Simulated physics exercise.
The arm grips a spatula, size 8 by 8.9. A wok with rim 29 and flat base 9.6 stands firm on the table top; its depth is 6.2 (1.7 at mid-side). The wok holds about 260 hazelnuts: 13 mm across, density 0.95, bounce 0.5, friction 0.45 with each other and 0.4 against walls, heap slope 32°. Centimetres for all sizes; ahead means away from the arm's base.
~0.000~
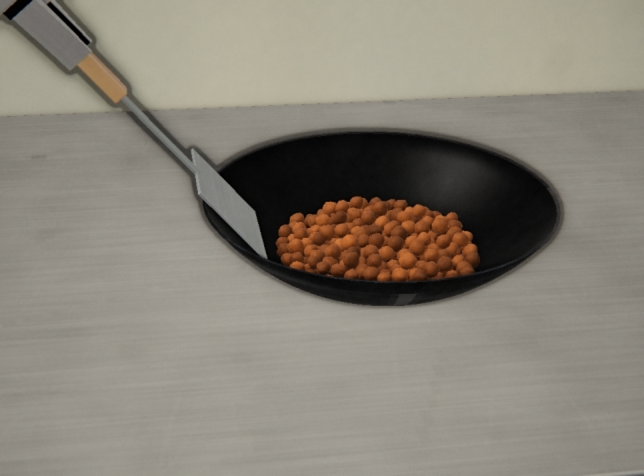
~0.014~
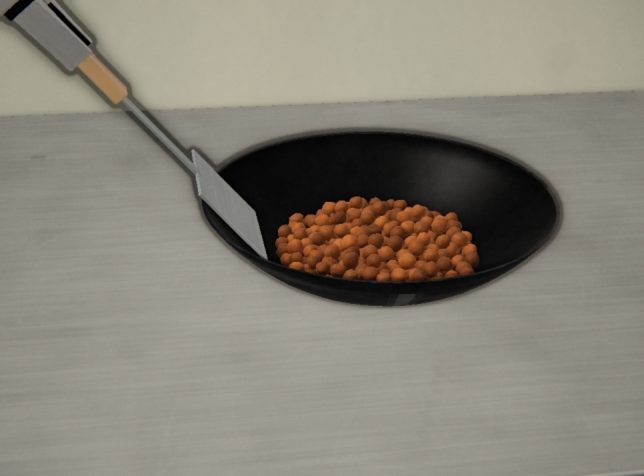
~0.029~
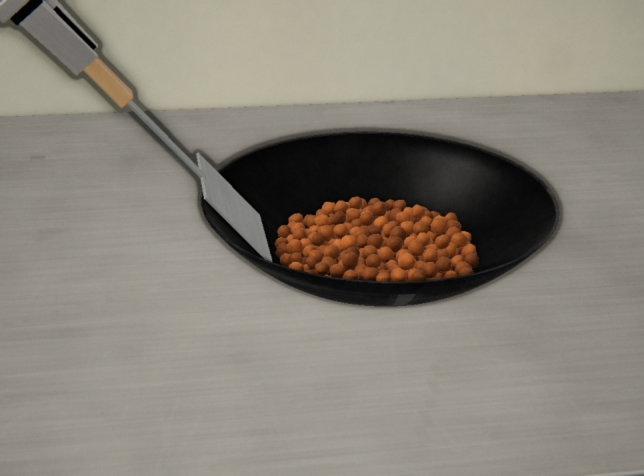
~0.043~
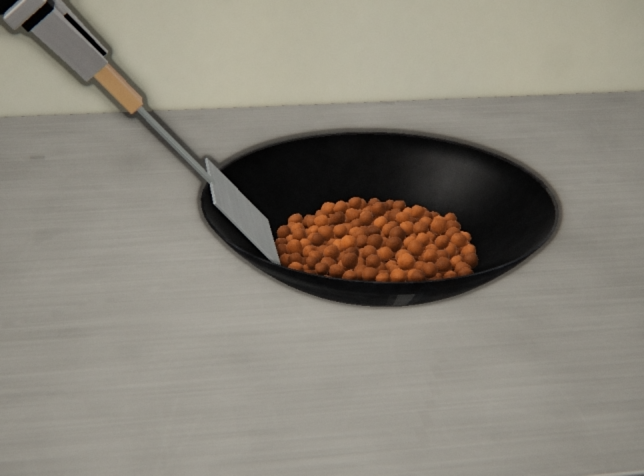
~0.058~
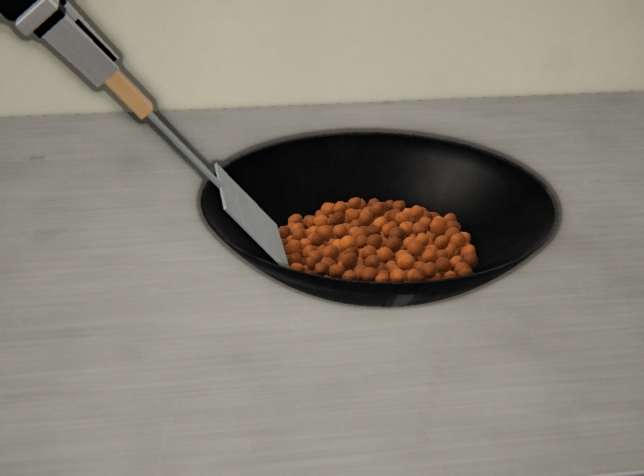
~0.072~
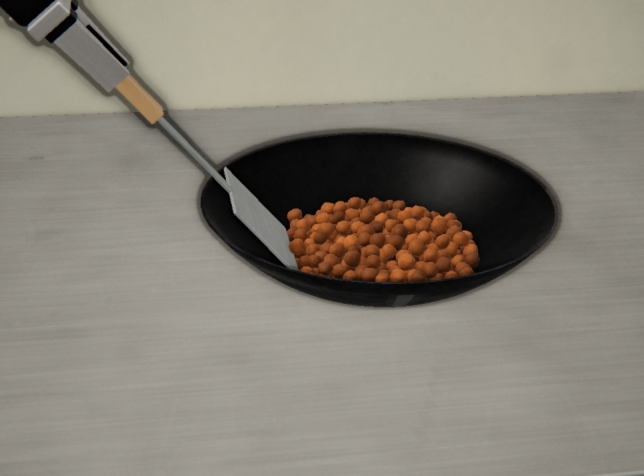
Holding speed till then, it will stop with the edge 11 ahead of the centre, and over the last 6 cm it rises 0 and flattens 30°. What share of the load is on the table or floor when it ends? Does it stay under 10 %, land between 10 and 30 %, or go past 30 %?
It lands between 10 and 30 %.
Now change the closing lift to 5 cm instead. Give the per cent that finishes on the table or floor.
You'd expect near 20 percent of it there.
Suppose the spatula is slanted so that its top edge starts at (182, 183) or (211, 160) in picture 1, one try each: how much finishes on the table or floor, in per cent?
Roughly 20% and 20%.
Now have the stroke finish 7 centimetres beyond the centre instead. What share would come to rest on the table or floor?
Roughly 0 %.
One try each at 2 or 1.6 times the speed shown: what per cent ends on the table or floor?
Some 50 per cent, then some 35 per cent, on the table or floor.
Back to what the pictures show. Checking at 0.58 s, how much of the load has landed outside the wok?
Some 20 per cent.
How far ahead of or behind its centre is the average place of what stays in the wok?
Some 5.0 cm ahead of the centre.
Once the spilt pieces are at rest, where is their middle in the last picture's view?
Approximately at (634, 250).
After 0.20 s, sloping 50°, highest piece 5 above the table; 259 in the wok.
After 0.32 s, sloping 43°, highest piece 8 above the table; 258 in the wok, 1 on the blade or in flight.
After 0.58 s, sloping 20°, highest piece 8 above the table; 206 in the wok, 51 on the table or floor, 2 on the blade or in flight.
After 1.63 s, sloping 20°, highest piece 7 above the table; 205 in the wok, 54 on the table or floor.
At rest, 205 in the wok, 54 on the table or floor. That is 21 % on the table or floor.
